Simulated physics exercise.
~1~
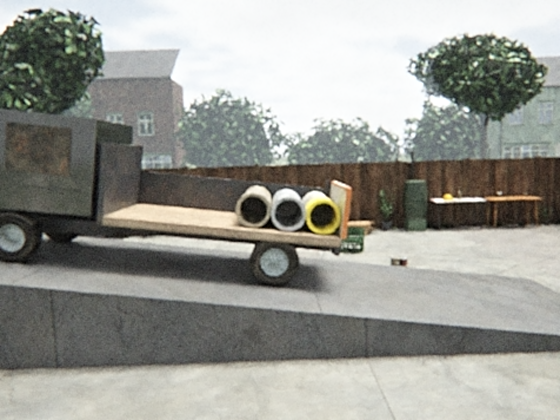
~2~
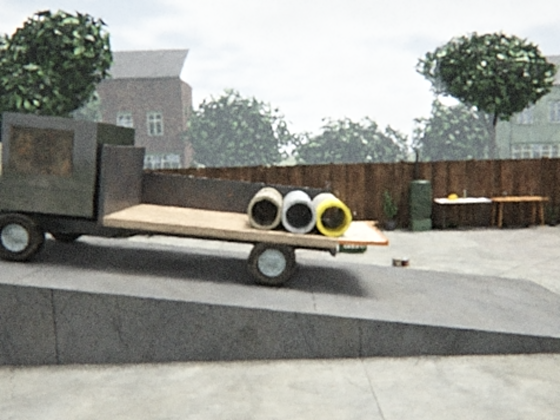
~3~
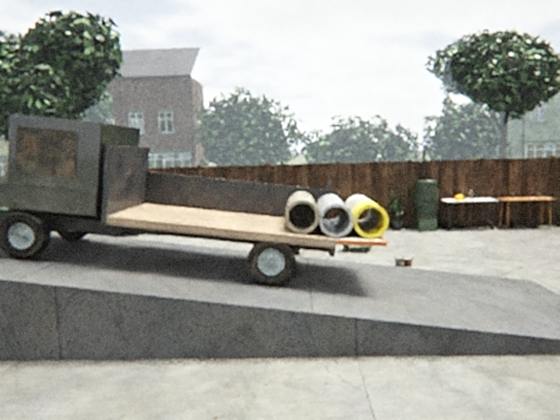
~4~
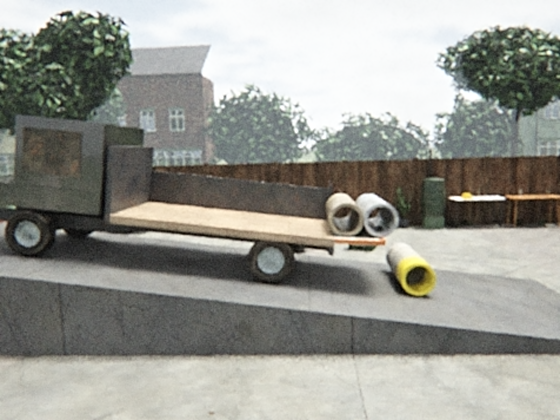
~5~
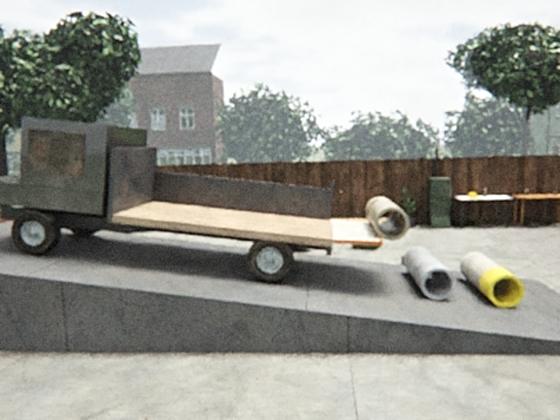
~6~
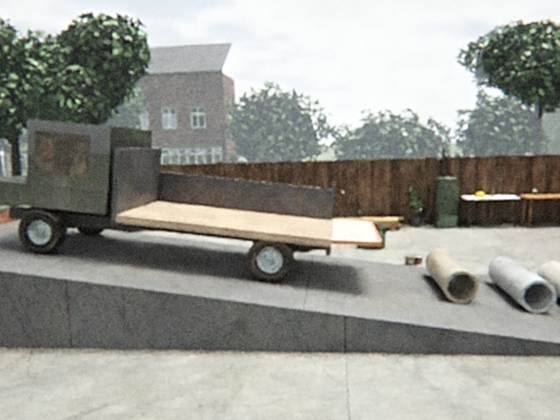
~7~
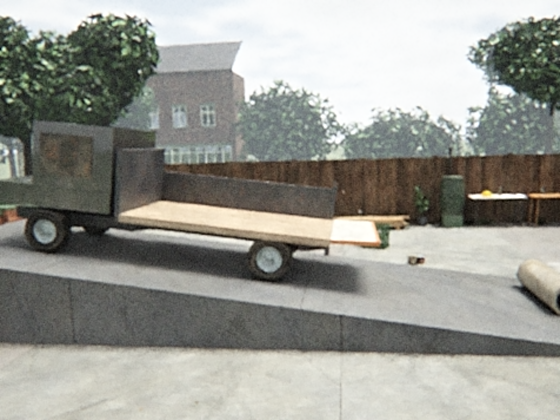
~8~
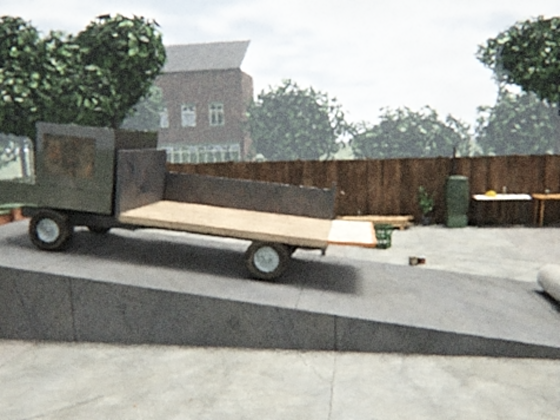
The footage shows a pick-up standing nose-up on a ramp with three concrete pipes against its closed tailgate. The tailgate drops, and the yellow pipe rolls right over it and off, followed by the other two, leaving the bed empty as they roll away down the slope.
